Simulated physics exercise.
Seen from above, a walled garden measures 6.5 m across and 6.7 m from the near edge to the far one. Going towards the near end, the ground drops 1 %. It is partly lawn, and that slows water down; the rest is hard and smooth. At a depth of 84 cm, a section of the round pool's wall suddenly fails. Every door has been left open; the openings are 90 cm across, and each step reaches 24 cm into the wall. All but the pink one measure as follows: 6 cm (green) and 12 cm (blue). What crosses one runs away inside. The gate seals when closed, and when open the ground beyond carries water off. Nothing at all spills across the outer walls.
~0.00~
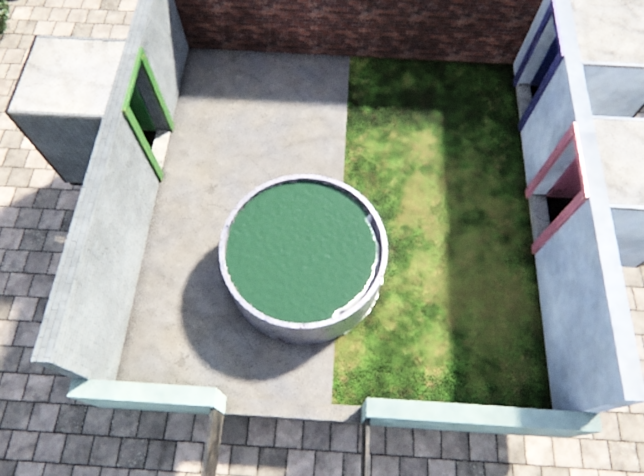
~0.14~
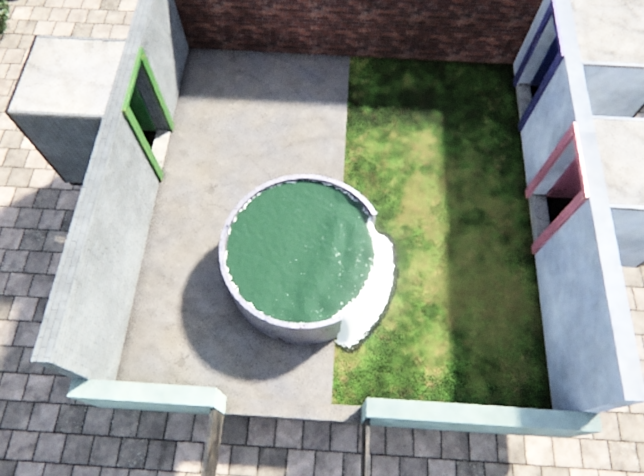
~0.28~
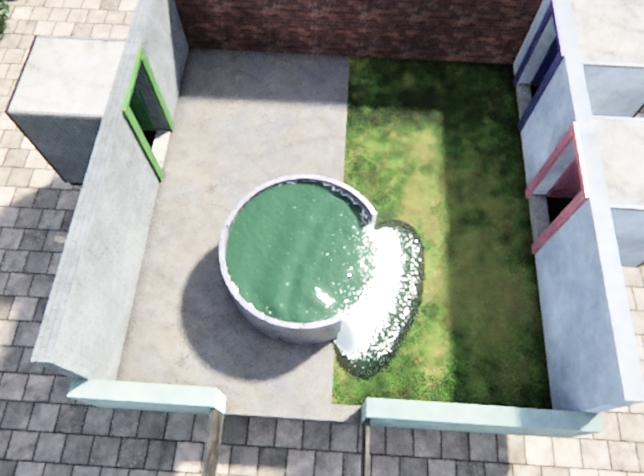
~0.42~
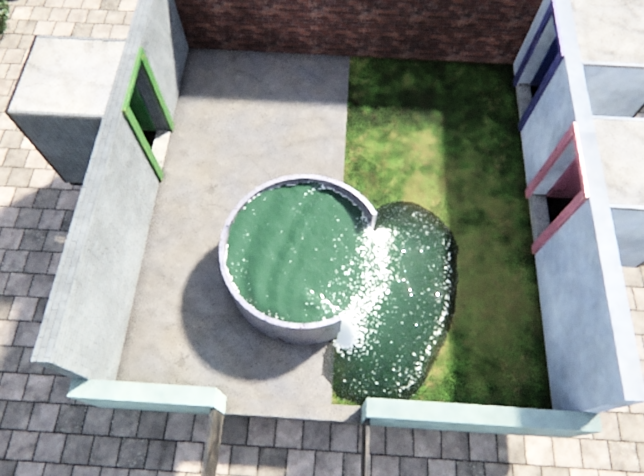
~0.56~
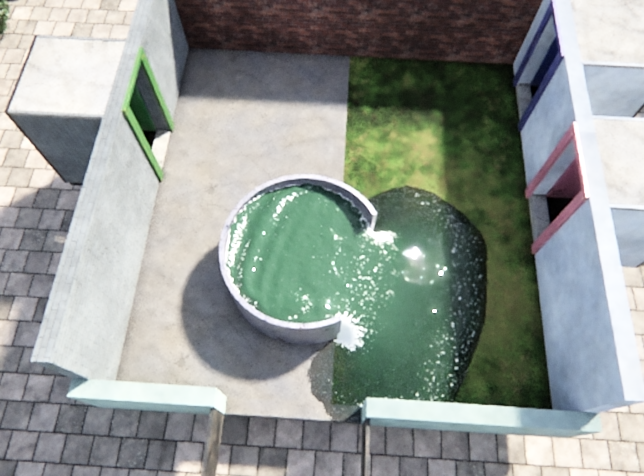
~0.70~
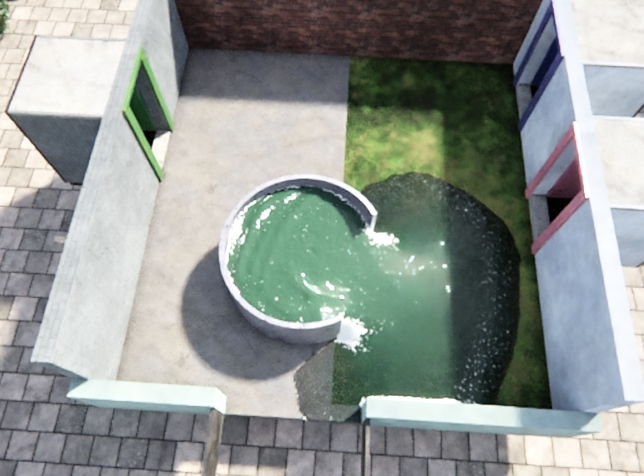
A walled courtyard, seen from high above by a still camera, has smooth grey paving on the left and green lawn on the right. A round, pale-walled pool of green water sits near the middle, with a green-framed opening on the left and blue and pink ones on the right. The pool's right side gives way, and foaming water pours out, spreading across the lawn and onto some nearby paving.
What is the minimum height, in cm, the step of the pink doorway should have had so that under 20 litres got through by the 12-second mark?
About 18.5 cm.
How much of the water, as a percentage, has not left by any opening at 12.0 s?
Close to 86 in a hundred.
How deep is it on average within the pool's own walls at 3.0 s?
Around 22 centimetres.
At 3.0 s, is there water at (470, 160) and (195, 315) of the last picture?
Taking them as asked: Awash, then spared.
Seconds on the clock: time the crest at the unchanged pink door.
The level tops out near 2.0 seconds.
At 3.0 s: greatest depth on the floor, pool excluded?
34 cm.
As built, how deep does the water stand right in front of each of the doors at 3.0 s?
The green door has 0 cm, the pink door 23 cm and the blue door 6 cm.
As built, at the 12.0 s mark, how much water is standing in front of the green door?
Some 10.0 cm.
After 1.4 s water covers 30 % of the floor, deepest (51 cm) near (541, 417); 17 cm at the pink door, 0 litres in over its 18 cm step.
After 3.0 s water covers 40 % of the floor, deepest (34 cm) near (541, 417); 23 cm at the pink door, 15 litres in over its 18 cm step.
After 12.0 s water covers 100 % of the floor, deepest (10 cm) near (117, 376); 7 cm at the pink door, 23 litres in over its 18 cm step.
At the pink door as built, the water arrived by 0.9 s and peaked near 25 cm at 2.0 s.
With a step of 15.5 cm, 43 litres would have come in within the 12 s; with 21 cm, 9 litres. So under 20 litres takes about 18.5 cm.
